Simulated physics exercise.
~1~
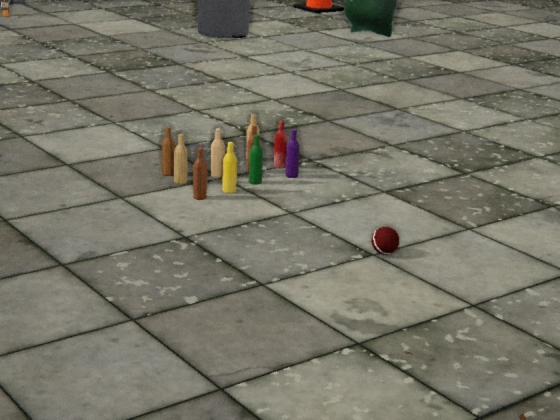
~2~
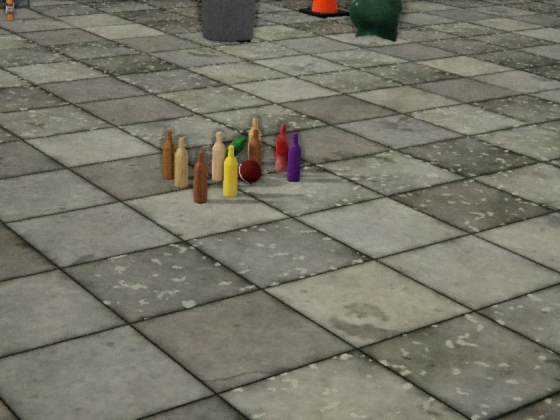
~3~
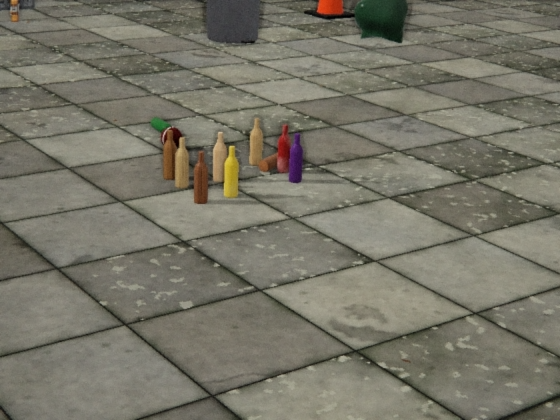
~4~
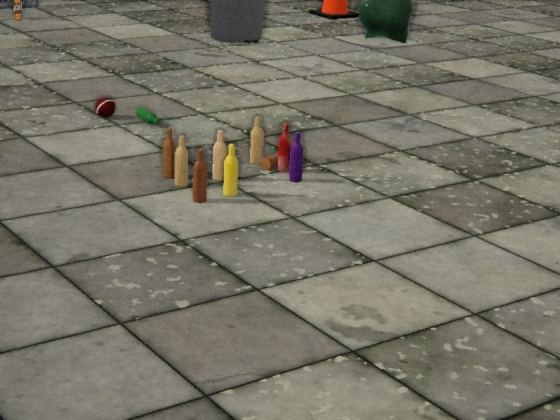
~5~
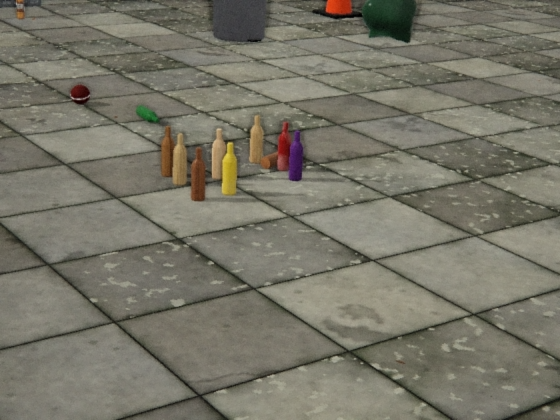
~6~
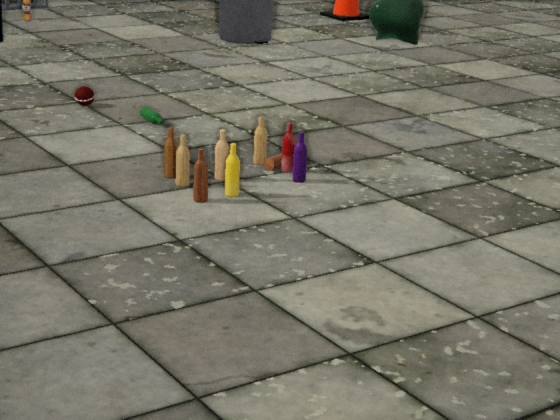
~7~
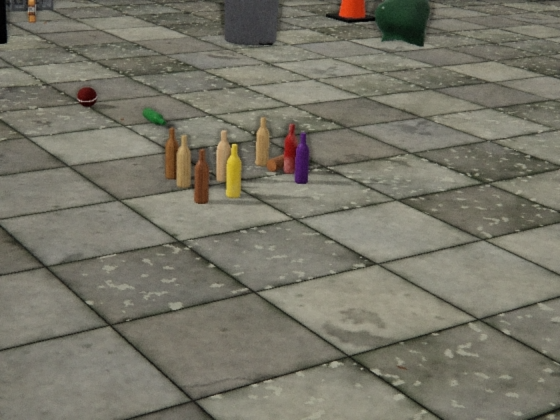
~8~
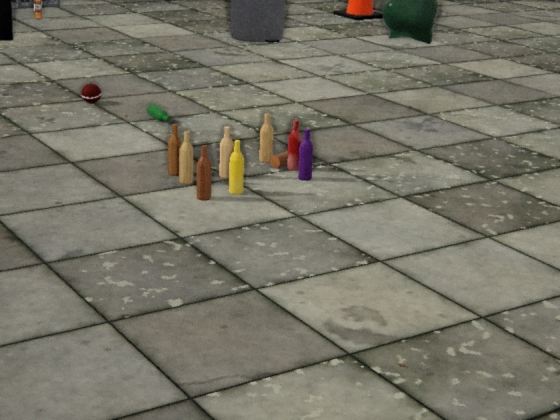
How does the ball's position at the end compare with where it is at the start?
At the start the ball is in front of the skittles and to their right. By the end it is behind them, far over to the left, beyond the fallen green one.
